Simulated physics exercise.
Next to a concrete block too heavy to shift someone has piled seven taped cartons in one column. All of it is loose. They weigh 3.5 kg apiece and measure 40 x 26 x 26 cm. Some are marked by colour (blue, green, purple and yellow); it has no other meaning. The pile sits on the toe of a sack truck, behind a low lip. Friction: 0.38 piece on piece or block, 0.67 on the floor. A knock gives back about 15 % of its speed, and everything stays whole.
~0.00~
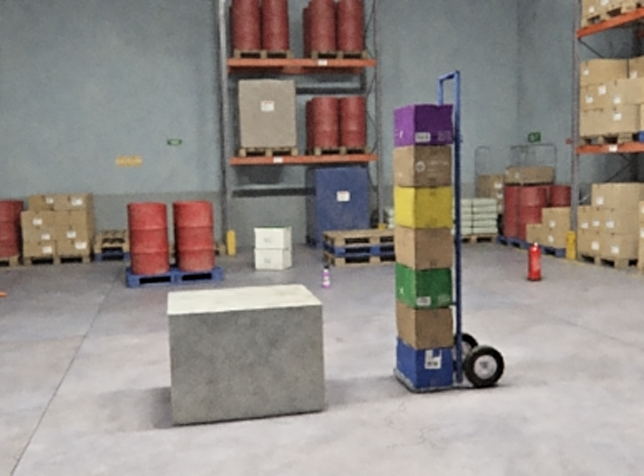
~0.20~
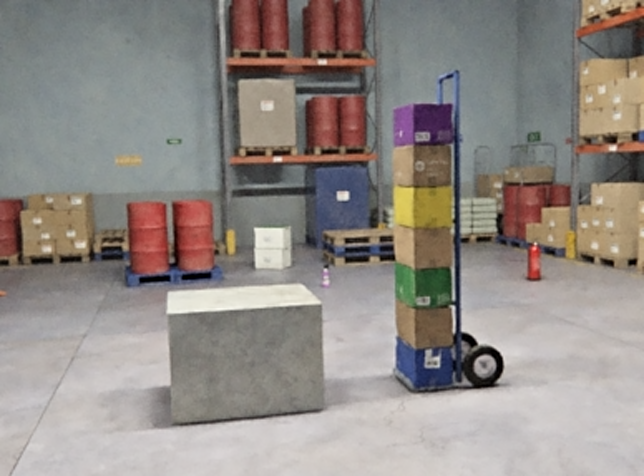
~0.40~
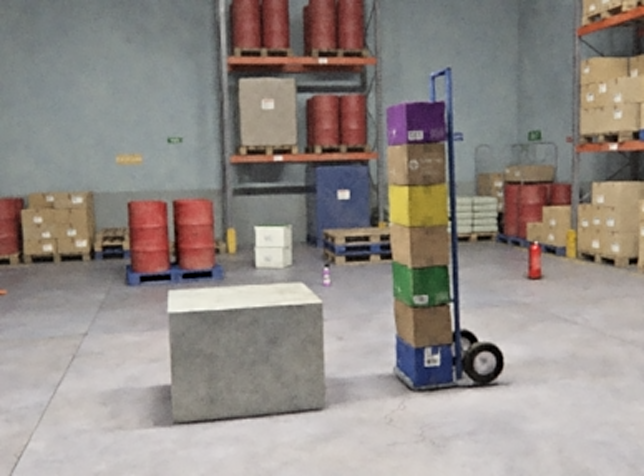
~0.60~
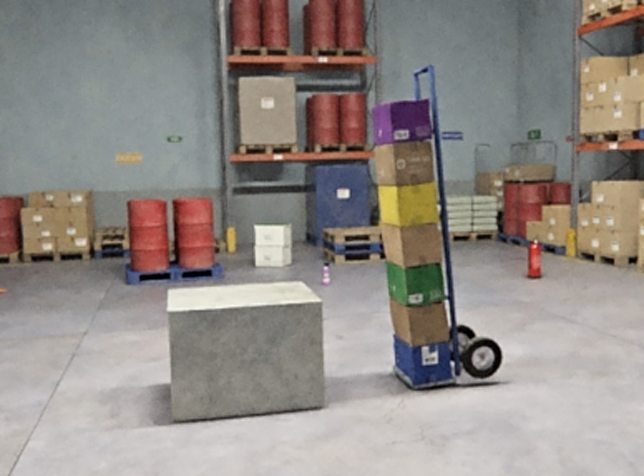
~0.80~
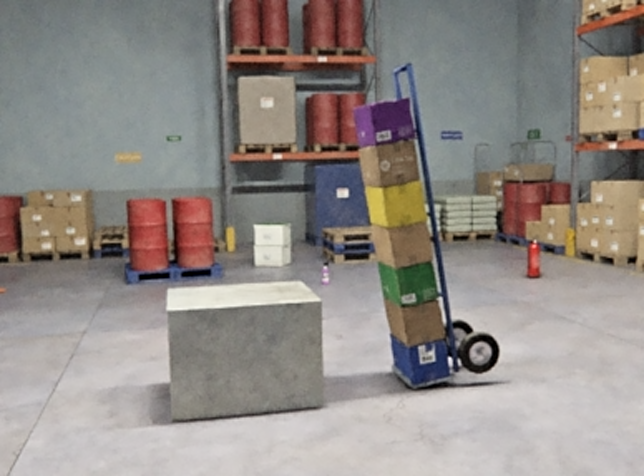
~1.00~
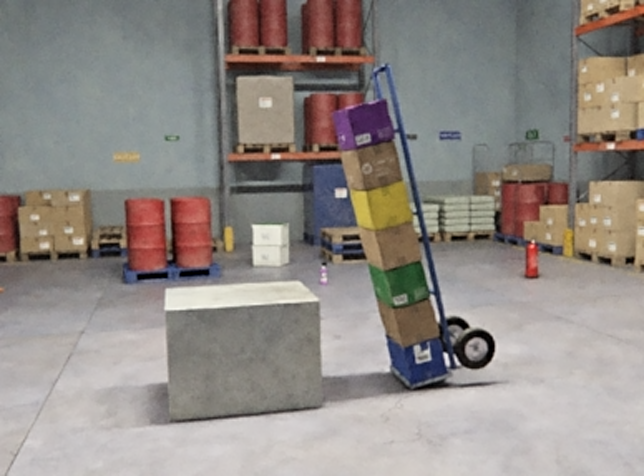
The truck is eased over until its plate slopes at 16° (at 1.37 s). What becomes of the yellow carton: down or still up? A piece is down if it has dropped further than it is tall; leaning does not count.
It drops.
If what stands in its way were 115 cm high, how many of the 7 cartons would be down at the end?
In that case 1.
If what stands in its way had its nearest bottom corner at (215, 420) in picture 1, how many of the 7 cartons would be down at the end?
Then 6.
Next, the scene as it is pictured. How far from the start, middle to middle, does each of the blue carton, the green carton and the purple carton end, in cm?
Blue 10, green 80, purple 350.
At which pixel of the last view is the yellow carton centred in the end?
At about (245, 273).
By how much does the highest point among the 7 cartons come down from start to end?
About 90 cm.
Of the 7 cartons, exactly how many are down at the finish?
6 of them.
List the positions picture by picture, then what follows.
In the first frame (each place is the centre of the face we see best), truck frame (457, 137) 0° forward; yellow carton (434, 208); green carton (434, 289); blue carton (435, 368); all as stacked.
The second frame shows truck frame (457, 137) 0° forward; yellow carton (433, 207).
The third frame shows truck frame (451, 134) 2° forward; yellow carton (428, 206) moved 36 mm; purple carton (426, 122) moved 52 mm; 5 have shifted.
The fourth frame shows truck frame (437, 132) 5° forward; yellow carton (418, 204) tilted 5°; purple carton (412, 121) tilted 5°; 7 have shifted.
The fifth frame shows truck frame (419, 130) 9° forward; yellow carton (405, 204) tilted 9°; purple carton (393, 121) tilted 9°; 7 have shifted.
The sixth frame shows truck frame (402, 130) 12° forward; yellow carton (390, 206) tilted 13°; purple carton (372, 124) tilted 13°; green carton (408, 285) tilted 13°; 7 have shifted.
By 1.44 s, none of the 7 cartons down, 7 disturbed; yellow carton tilted 31°, 8 cm lower; purple carton tilted 31°, 15 cm lower.
By 1.94 s, 4 of the 7 cartons down; yellow carton on its side; purple carton on its side.
When it is over (3.4 s), 6 of the 7 cartons down; yellow carton on its side; purple carton upside down; green carton on its side. In pixels of the last frame, middles, yellow carton near (245, 273).
